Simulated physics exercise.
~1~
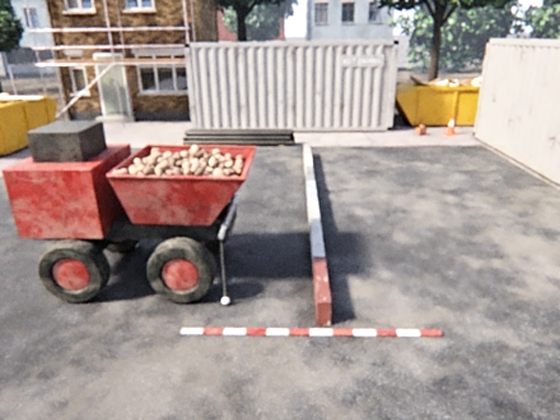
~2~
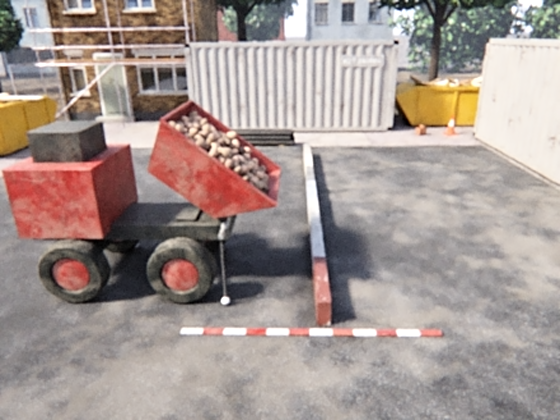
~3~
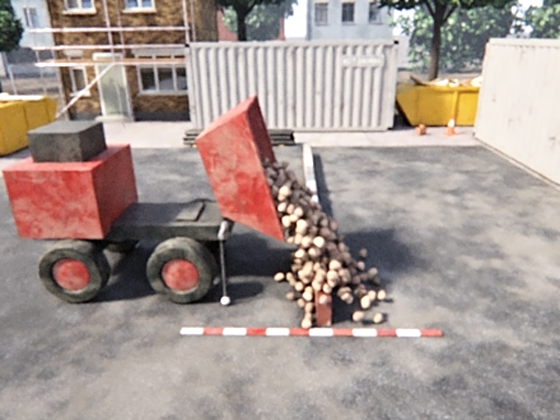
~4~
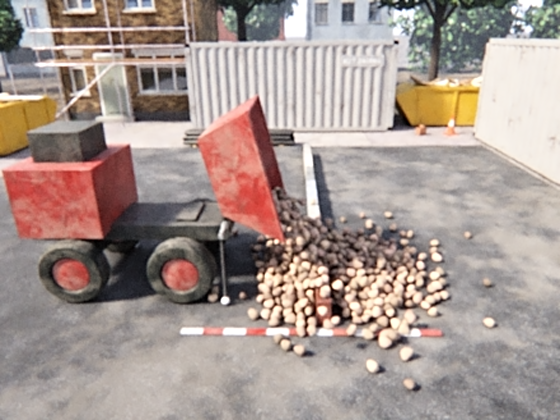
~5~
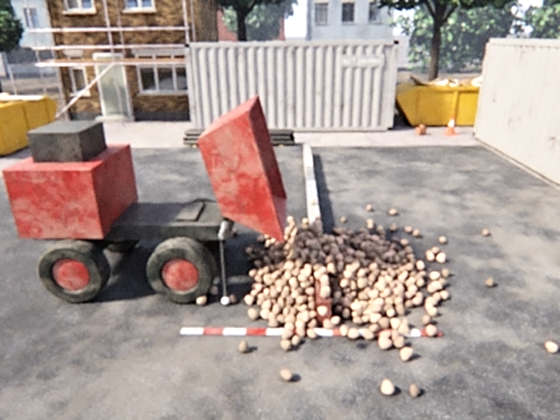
On a paved yard with a shipping container behind, a red dumper tips its skip steeply to the right, and the rounded stones inside pour out over a low kerb, spreading into a heap on both sides of it while the emptied skip stays raised.
